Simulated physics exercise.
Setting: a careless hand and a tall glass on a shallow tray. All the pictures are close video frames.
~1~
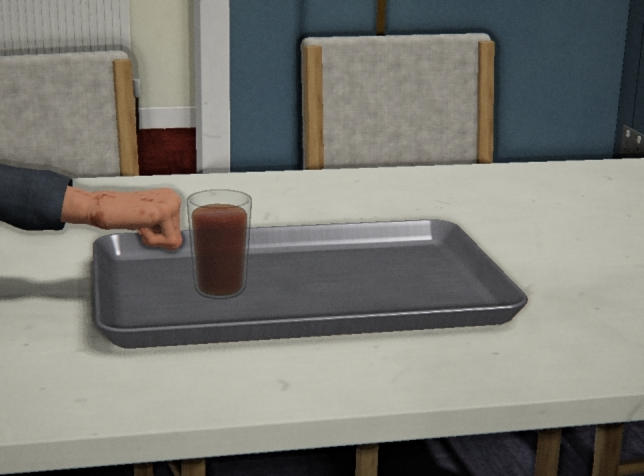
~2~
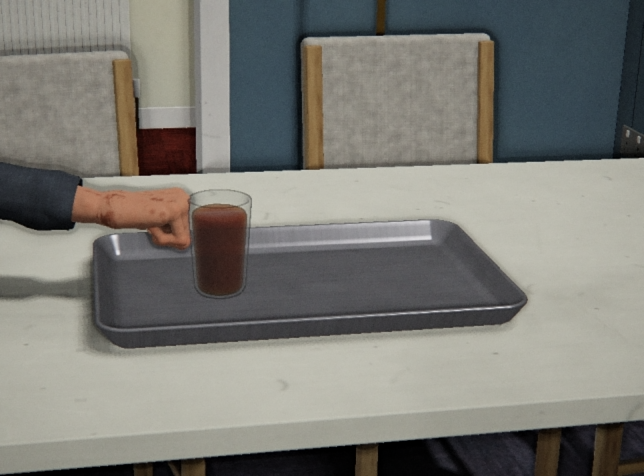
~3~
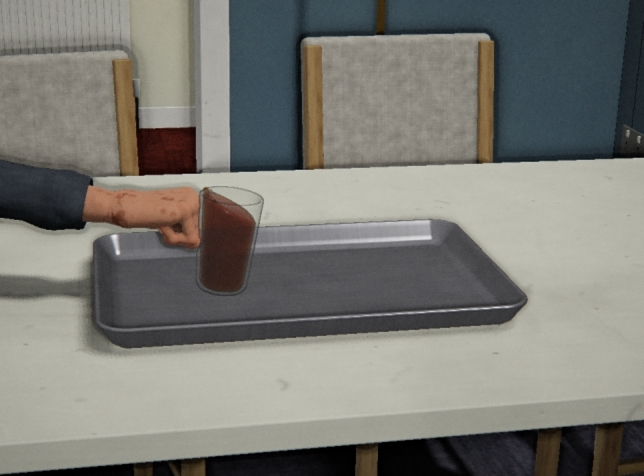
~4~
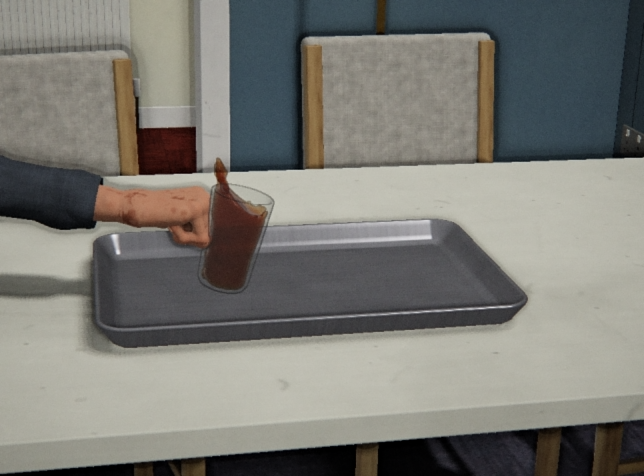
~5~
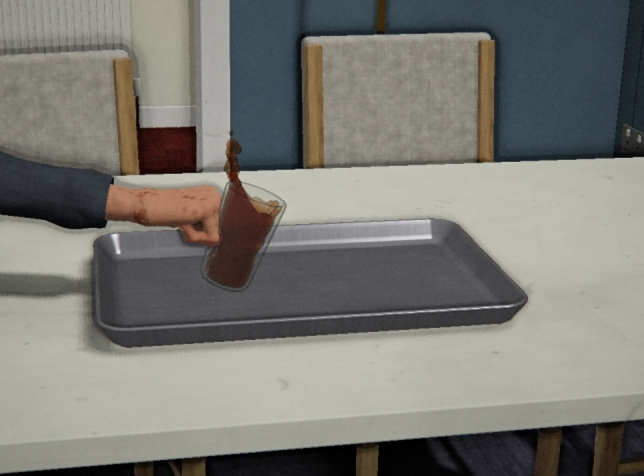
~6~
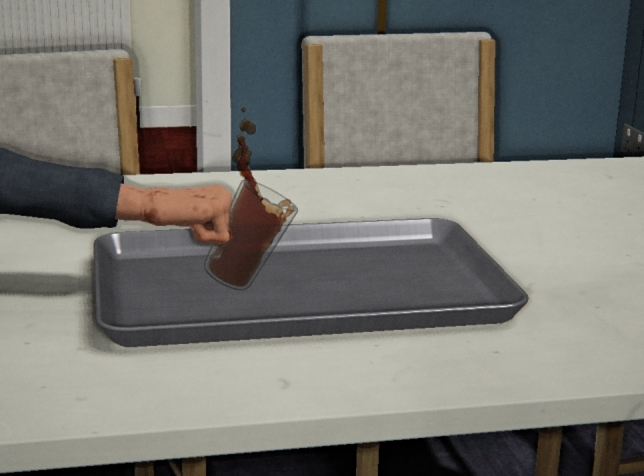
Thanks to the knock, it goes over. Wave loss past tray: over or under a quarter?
Under three quarters of the liquid stays on the tray.
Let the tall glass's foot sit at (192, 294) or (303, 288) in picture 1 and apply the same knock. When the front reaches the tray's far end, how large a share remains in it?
Note: Case one near 45 in a hundred, case two near 60 in a hundred.
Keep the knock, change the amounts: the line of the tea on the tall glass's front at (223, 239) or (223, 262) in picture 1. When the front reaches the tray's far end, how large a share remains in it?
55 % and 60 %.
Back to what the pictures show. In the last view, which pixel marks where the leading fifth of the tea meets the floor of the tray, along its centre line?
At about (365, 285).
A moment on, the tall glass lies on its side and 71 per cent is in the glass, 17 on the tray and 12 above or beyond its rim.
Next, the tall glass lies on its side and 35 per cent is in the glass, 57 on the tray and 7 above or beyond its rim.
Then the tall glass lies on its side and 21 per cent is in the glass, 49 on the tray and 29 above or beyond its rim.
Later the tall glass lies on its side and 11 per cent is in the glass, 53 on the tray and 35 above or beyond its rim.
At rest 65 per cent is held by tray and glass, 35 is off the tray.
